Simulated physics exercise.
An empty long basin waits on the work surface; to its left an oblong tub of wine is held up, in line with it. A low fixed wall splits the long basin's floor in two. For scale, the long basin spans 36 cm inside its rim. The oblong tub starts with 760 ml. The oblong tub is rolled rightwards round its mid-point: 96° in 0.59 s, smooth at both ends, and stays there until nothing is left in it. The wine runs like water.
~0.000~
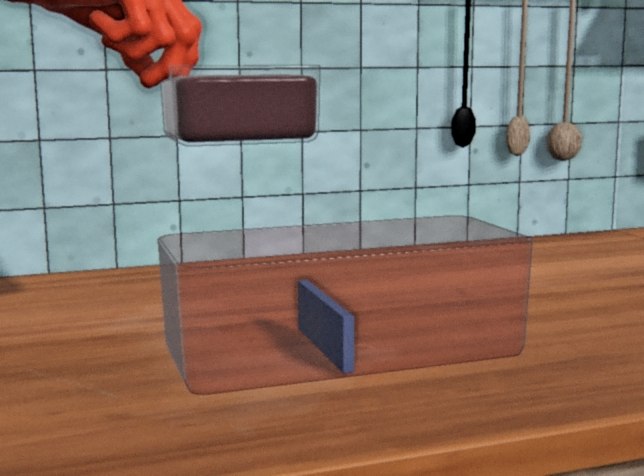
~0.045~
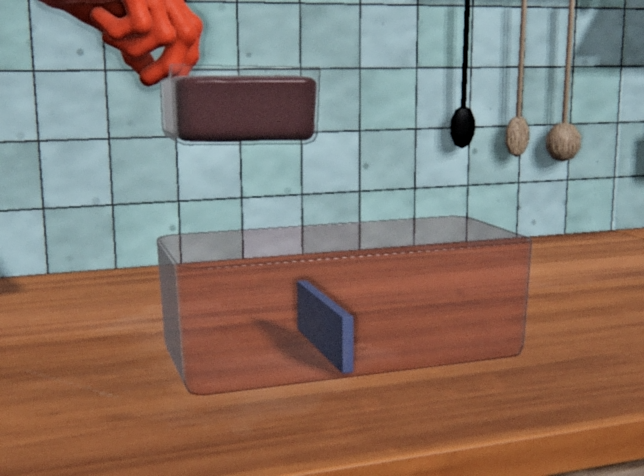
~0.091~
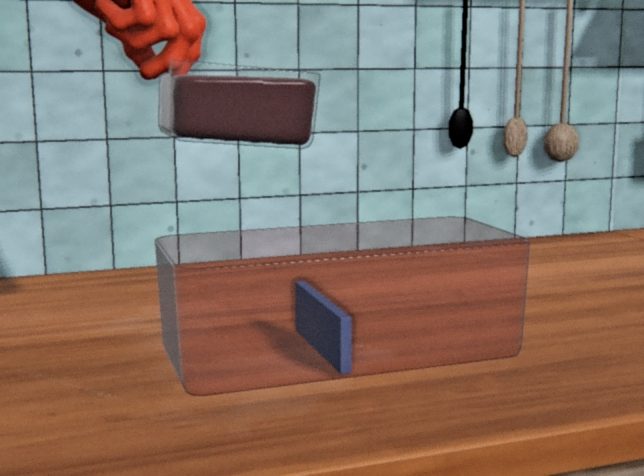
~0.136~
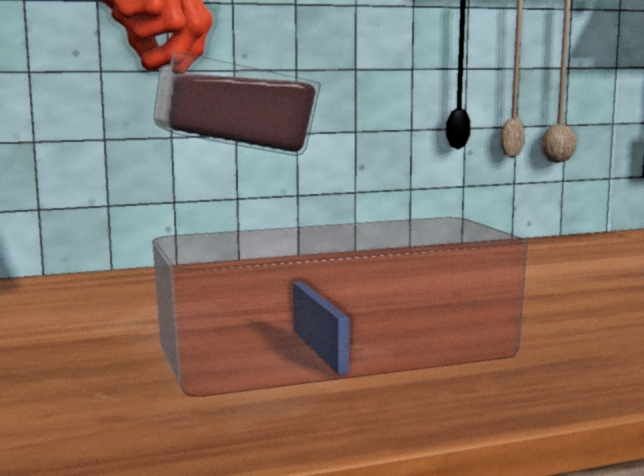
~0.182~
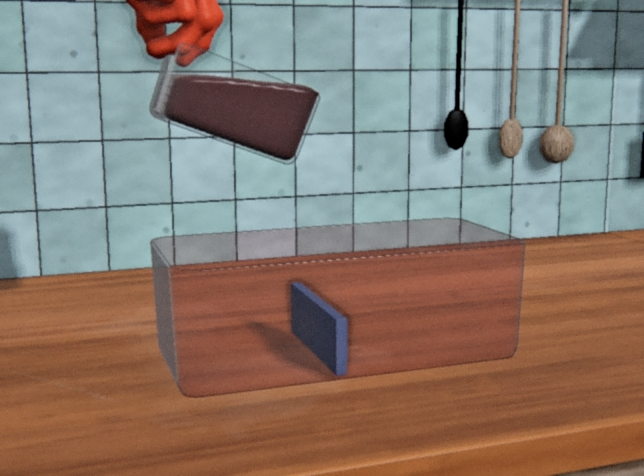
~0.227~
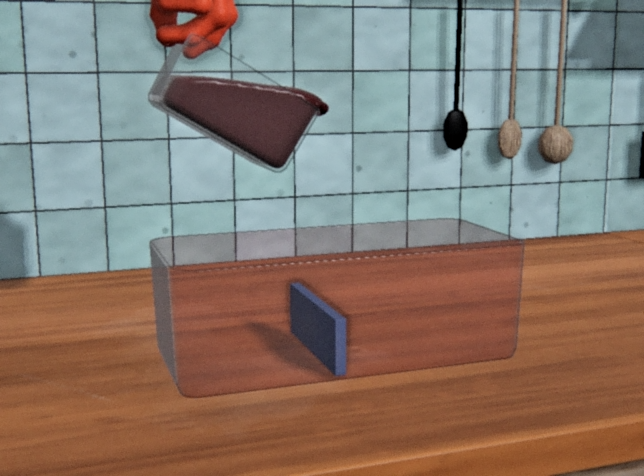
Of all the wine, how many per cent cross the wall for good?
About 85 per cent.
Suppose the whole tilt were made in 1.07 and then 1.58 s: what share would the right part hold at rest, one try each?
First 85, then 85 per cent.
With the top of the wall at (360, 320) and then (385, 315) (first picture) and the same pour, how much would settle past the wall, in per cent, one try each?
First 60, then 35 per cent.
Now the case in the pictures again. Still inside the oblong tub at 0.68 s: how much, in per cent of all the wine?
Some 7 per cent.
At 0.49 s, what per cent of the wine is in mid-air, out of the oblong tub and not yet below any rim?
About 46 per cent.
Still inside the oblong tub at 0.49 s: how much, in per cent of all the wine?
About 24 per cent.
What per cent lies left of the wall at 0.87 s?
About 10 per cent.
After 0.49 s the tilt is 89° and 25 per cent is still to pour, 0 is left of the wall and 30 right of it.
After 0.68 s the tilt is 96° and 7 per cent is still to pour, 5 is left of the wall and 83 right of it.
After 0.87 s the tilt is 96° and 2 per cent is still to pour, 10 is left of the wall and 85 right of it.
After 1.09 s the tilt is 96° and 1 per cent is still to pour, 12 is left of the wall and 85 right of it.
In the end 13 per cent lies left of the wall, 85 right of it and 1 outside.
